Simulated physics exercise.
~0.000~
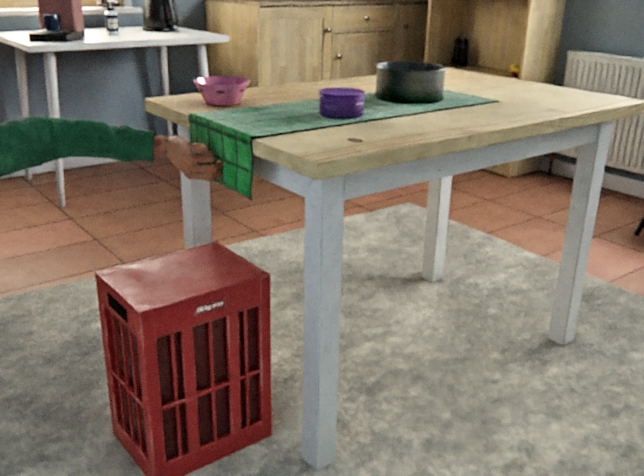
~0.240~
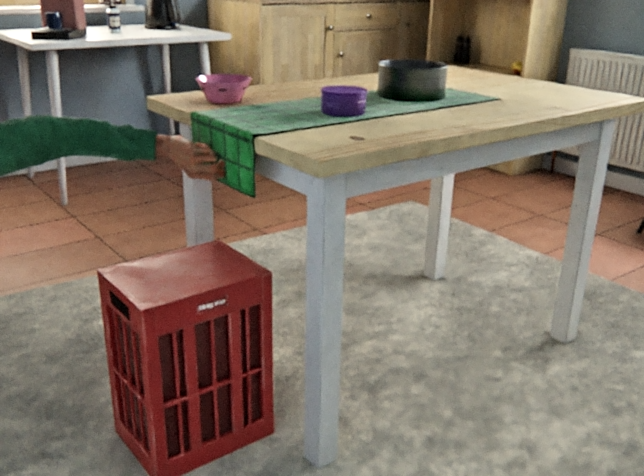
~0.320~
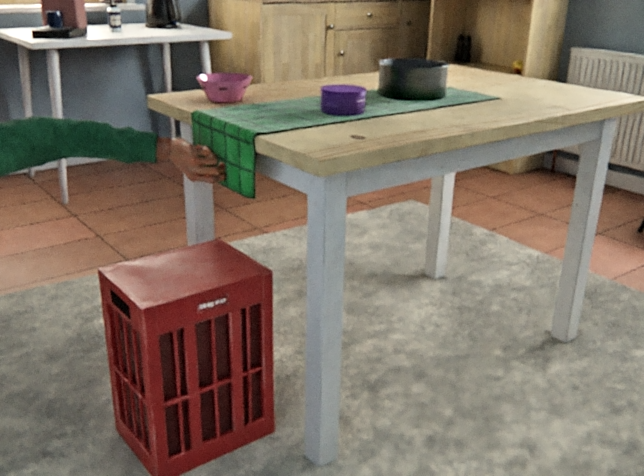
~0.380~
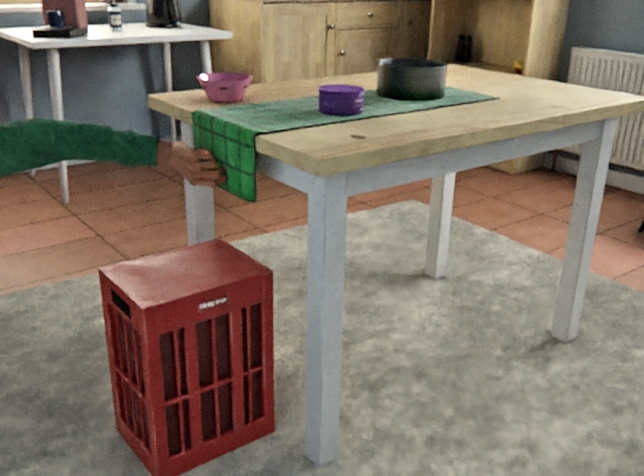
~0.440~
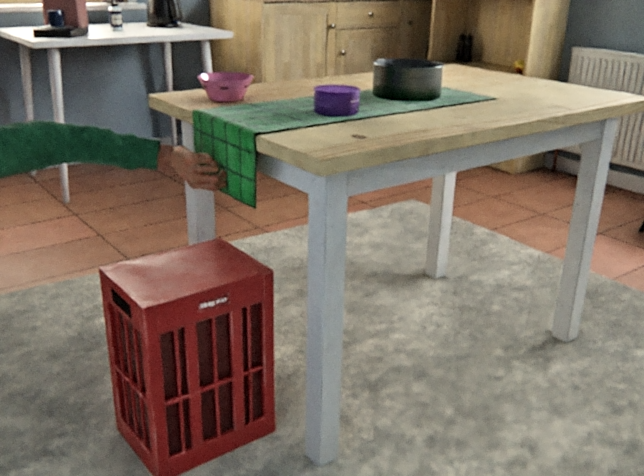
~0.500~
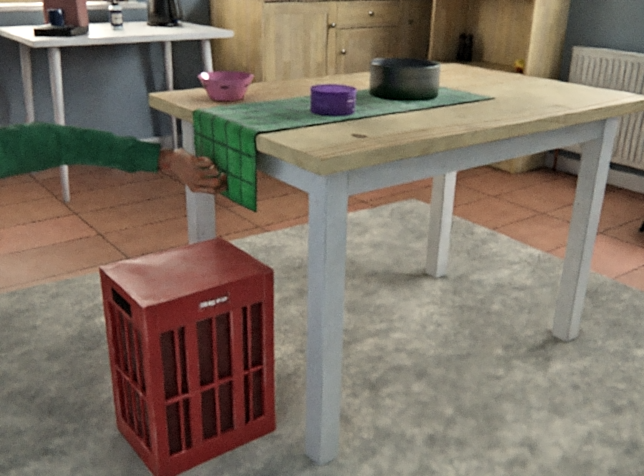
A hand pulls the green table runner slightly over the table's end, shifting the purple tub left.
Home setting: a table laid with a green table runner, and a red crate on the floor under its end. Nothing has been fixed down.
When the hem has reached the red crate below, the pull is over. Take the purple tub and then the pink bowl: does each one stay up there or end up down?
Taken in turn, the purple tub stays put up there; the pink bowl stays put up there.
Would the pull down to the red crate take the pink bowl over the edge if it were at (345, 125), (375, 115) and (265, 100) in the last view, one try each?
Well, the first time it does not fall, the second time it does not fall, and the third time it does not stay up.
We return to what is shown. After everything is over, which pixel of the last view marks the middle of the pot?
Somewhere close to pixel (361, 84) in the last view.
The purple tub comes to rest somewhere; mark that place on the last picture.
Once nothing moves, its middle is close to (279, 107).
After 0.70 s, hem going down; tub moved a little; bowl unmoved.
After 1.04 s, hem going down; tub carried along near (303, 104); bowl unmoved.
After 1.38 s, hem on the crate; tub carried along near (284, 106); bowl unmoved.
At rest, hem on the crate; tub carried along near (279, 107); bowl unmoved. The purple tub keeps clear of the edge and the pink bowl stays on the table.
